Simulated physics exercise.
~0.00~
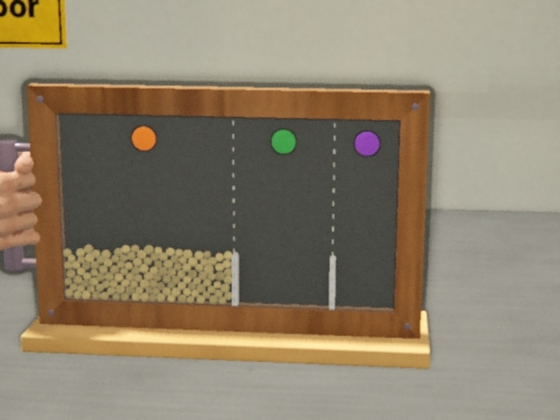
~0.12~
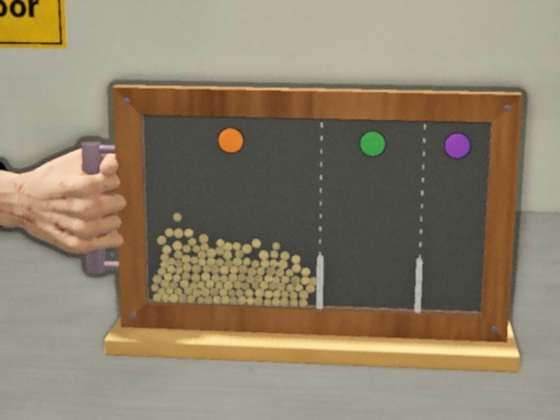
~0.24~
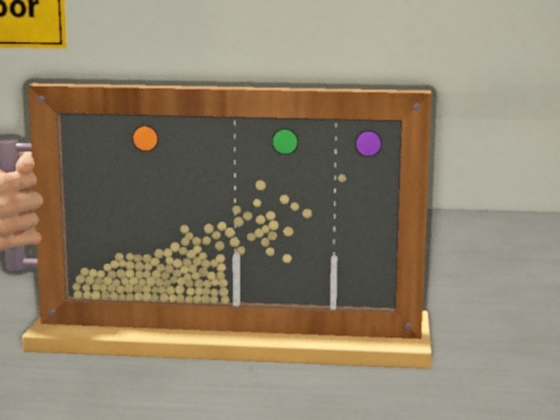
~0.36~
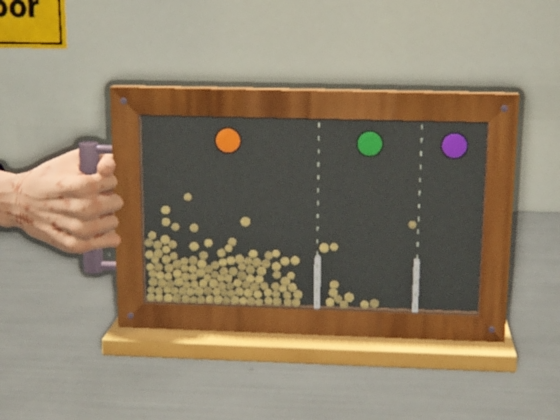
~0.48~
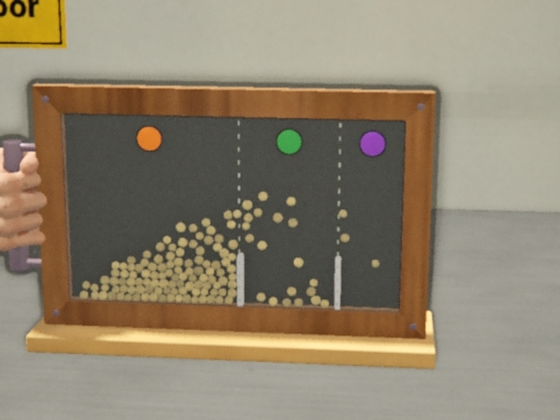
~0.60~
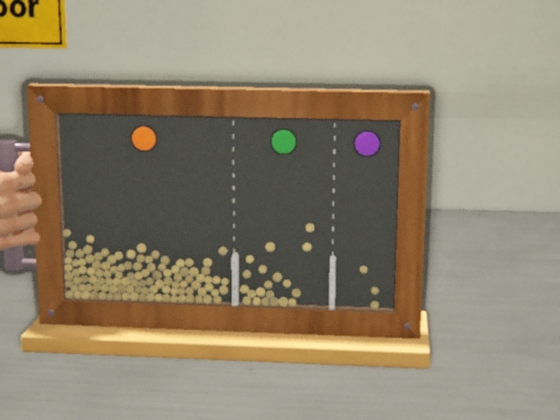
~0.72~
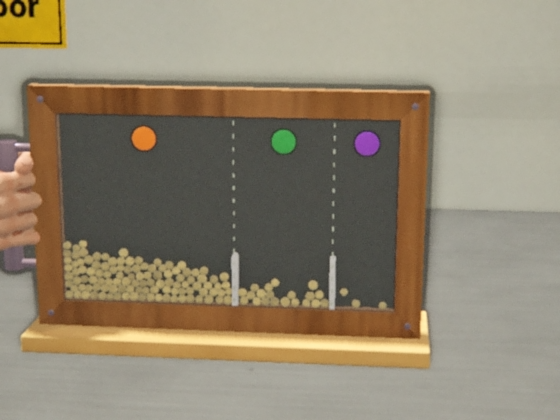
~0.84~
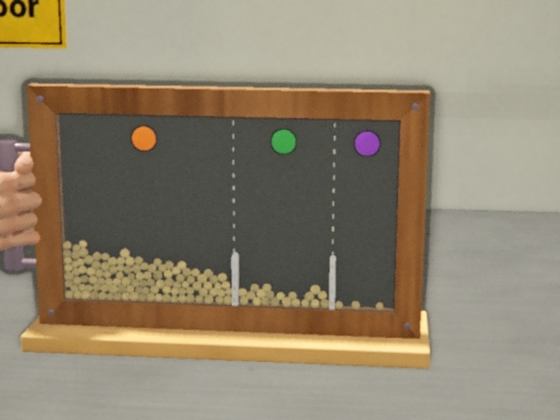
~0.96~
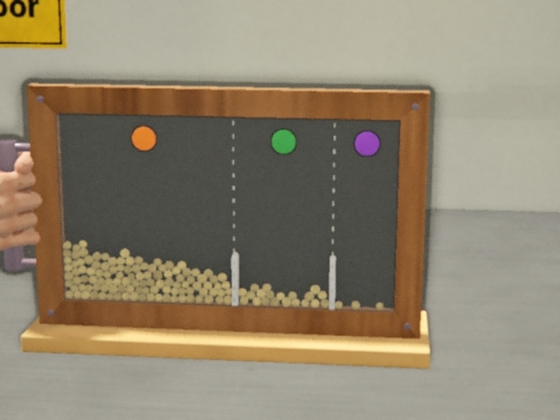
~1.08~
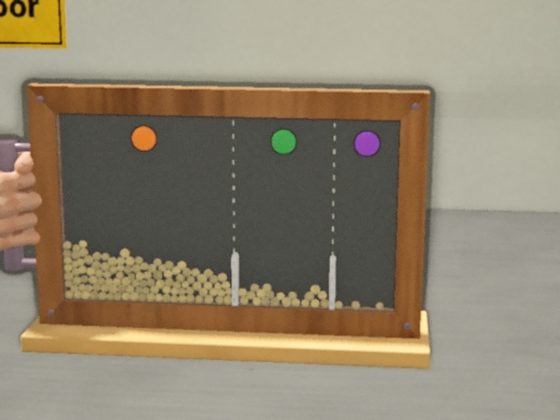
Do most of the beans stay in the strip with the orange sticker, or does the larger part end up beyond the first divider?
Most of the beans stay in the orange strip. A moderate share, less than a quarter of the load, ends up in another strip, nearly all of it under the green sticker.
